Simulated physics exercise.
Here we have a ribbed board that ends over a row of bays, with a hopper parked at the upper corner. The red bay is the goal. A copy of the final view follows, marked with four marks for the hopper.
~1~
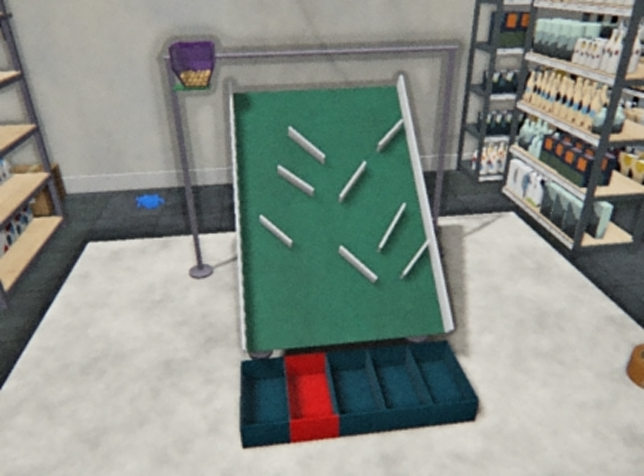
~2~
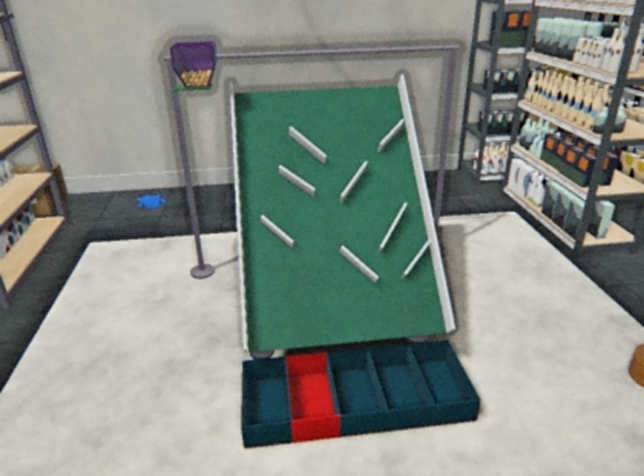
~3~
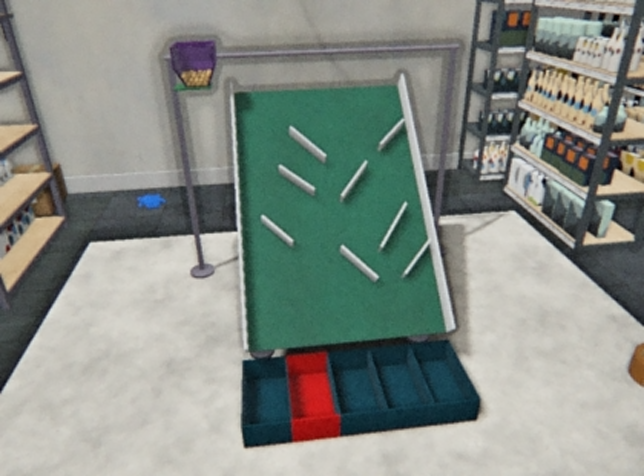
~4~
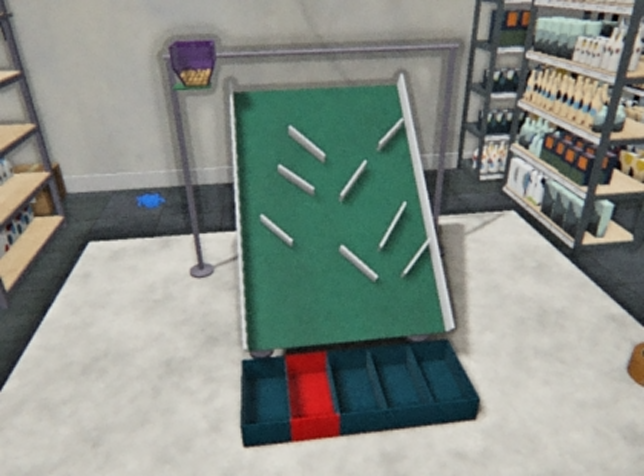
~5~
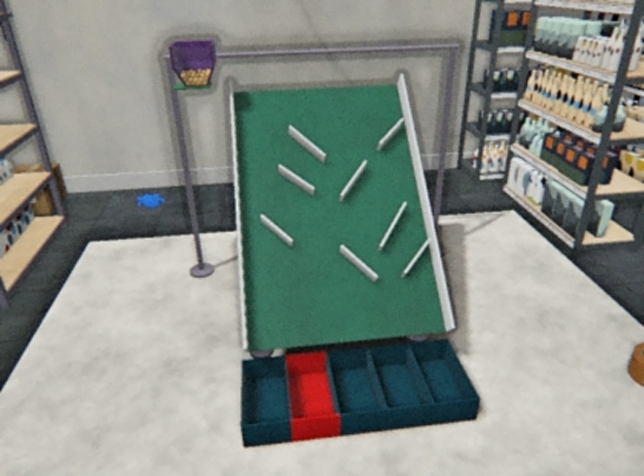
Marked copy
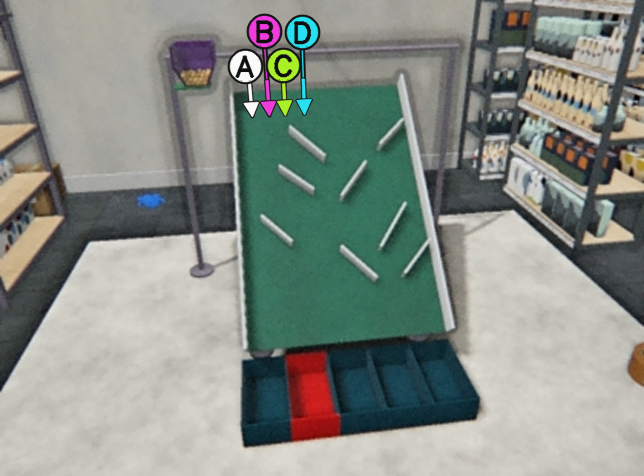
In a storage room with pale walls and stocked shelves on both sides, the view looks slightly down from the front. A tilted green board with pale, slanted ribs stands before a grey frame, a purple hopper of small tan pieces at its upper left, above a row of dark teal bays, the second from left red. Nothing visibly moves, and the camera stays practically still.
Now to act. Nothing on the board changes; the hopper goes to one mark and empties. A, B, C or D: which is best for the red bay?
D works best here.
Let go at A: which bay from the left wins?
It is the first one.
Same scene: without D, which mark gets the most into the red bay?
That is mark C.
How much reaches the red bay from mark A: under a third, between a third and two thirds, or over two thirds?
Mark A gives under a third.
On the marked copy, mark A meets the board at (251, 111); mark B meets the board at (269, 110); mark C meets the board at (285, 110); mark D meets the board at (304, 109).
Choosing A, a stray few in the red bay, nearly all in other bays.
Choosing B, a stray few in the red bay, nearly all in other bays, a stray few held on the board.
Choosing C, about a quarter in the red bay, most in other bays.
Choosing D, about half in the red bay, about a third in other bays, a stray few held on the board, a small part outside the box.
